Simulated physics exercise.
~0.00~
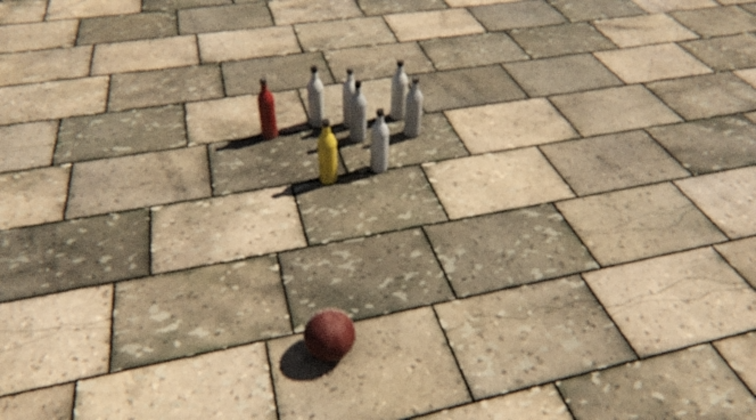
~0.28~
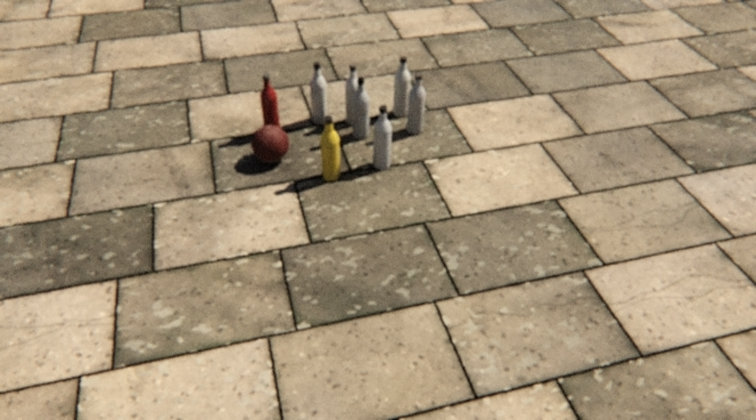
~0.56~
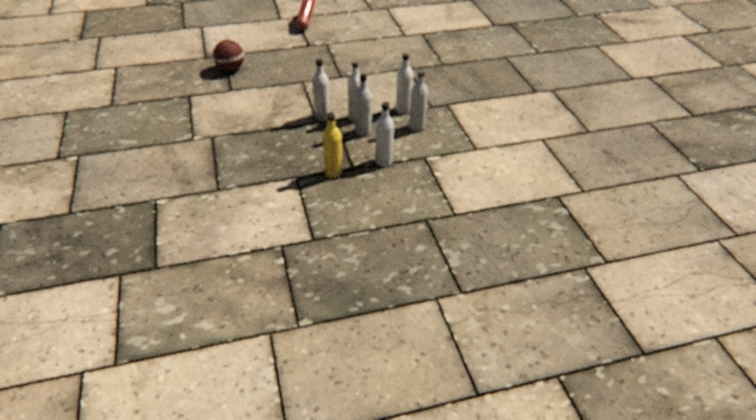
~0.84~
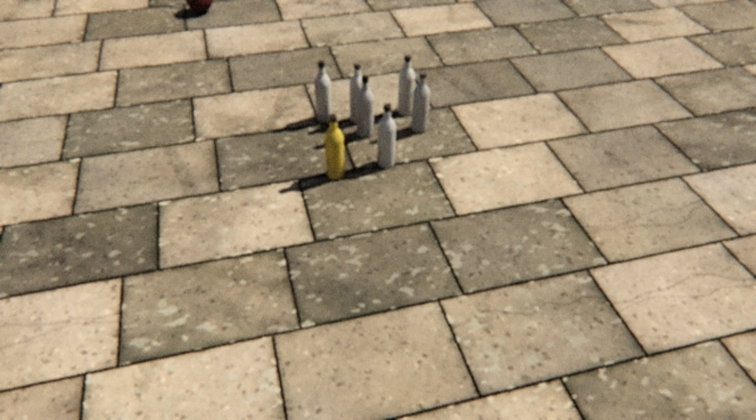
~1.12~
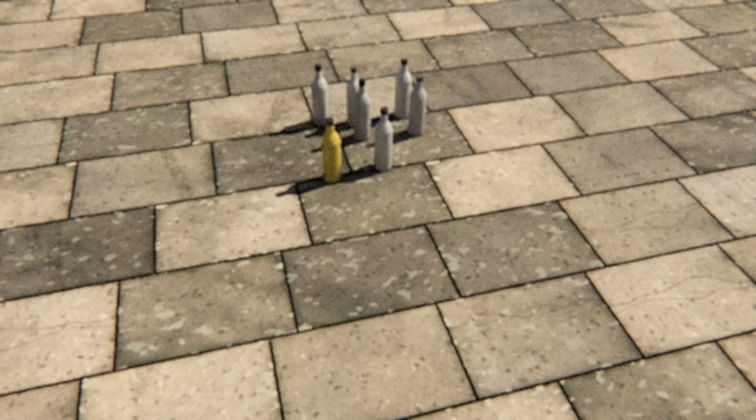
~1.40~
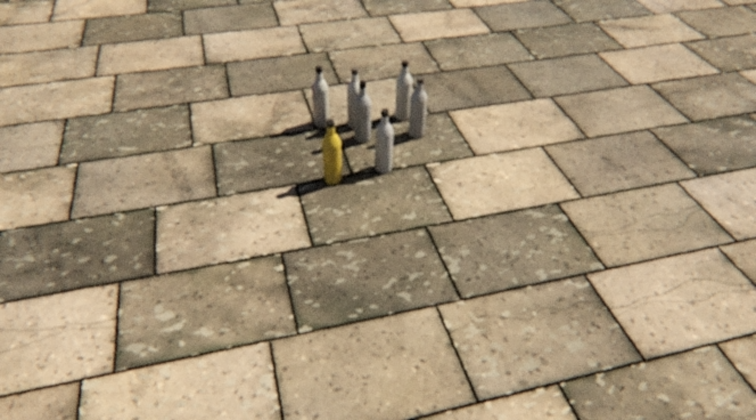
A dark red ball rolls away across stone paving toward a group of capped bottles, strikes the red one at the left and knocks it over. Both travel out of view at the top, while the yellow bottle and the pale ones remain standing.
